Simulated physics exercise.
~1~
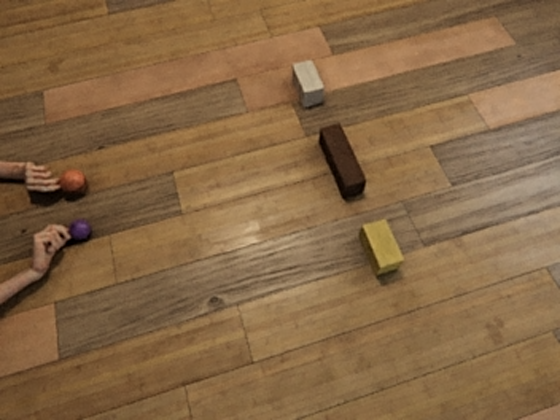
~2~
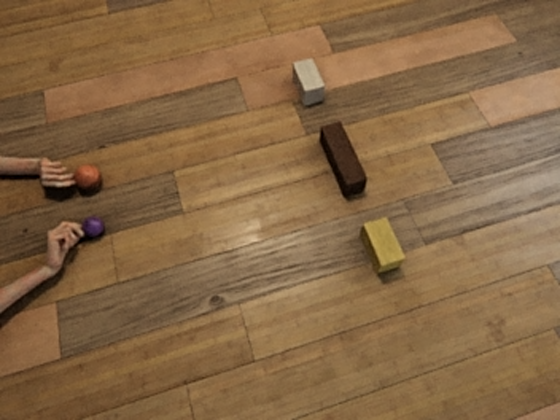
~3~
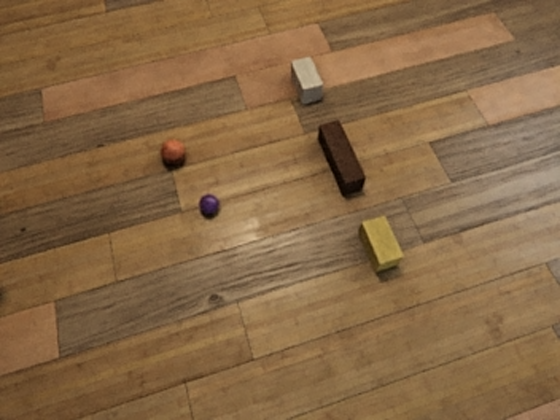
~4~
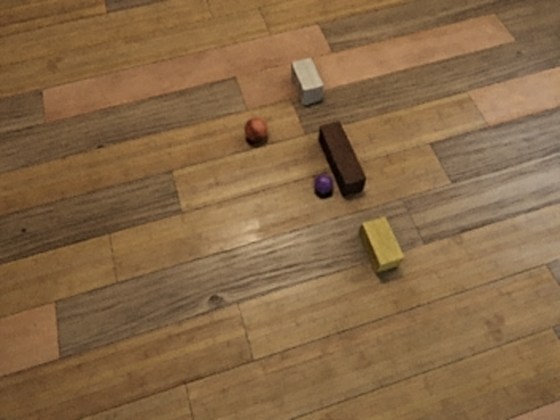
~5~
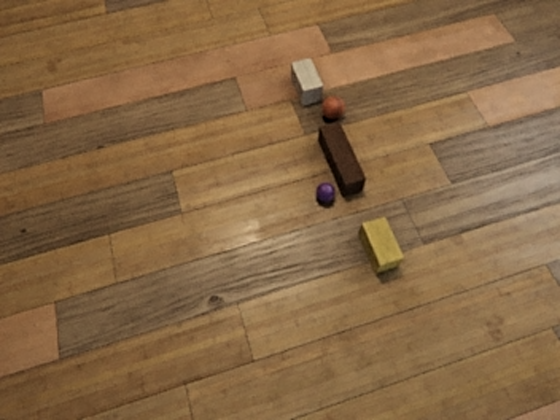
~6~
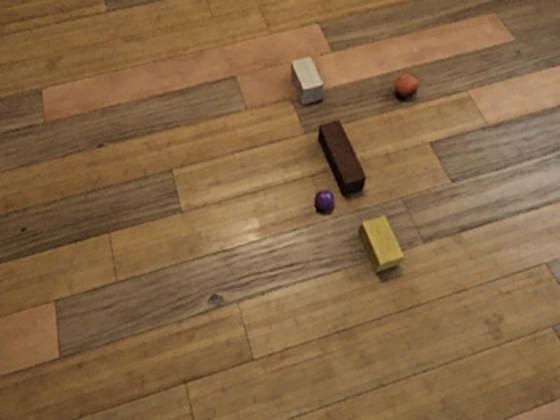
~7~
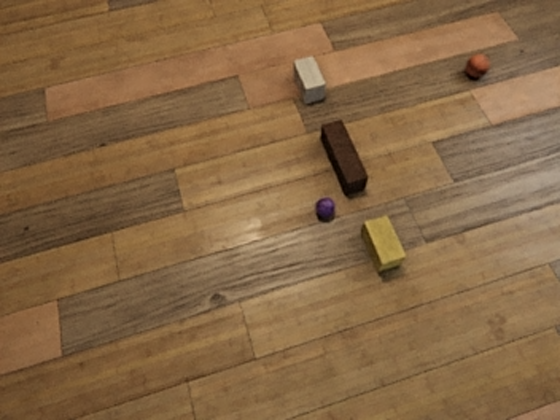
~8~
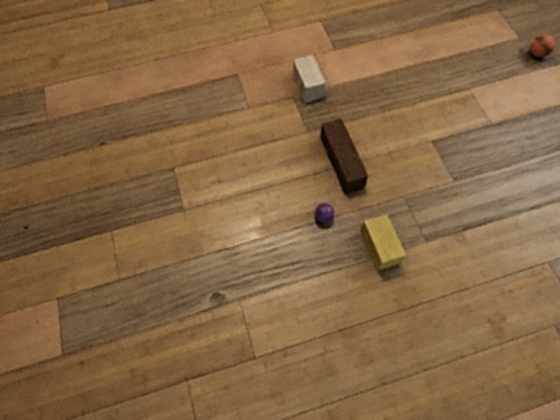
Two hands rolled an orange ball and a small purple ball across a wooden floor toward three blocks; the orange one slipped between the white and brown blocks and kept going right, while the purple one bumped the brown block and drifted slowly downward.
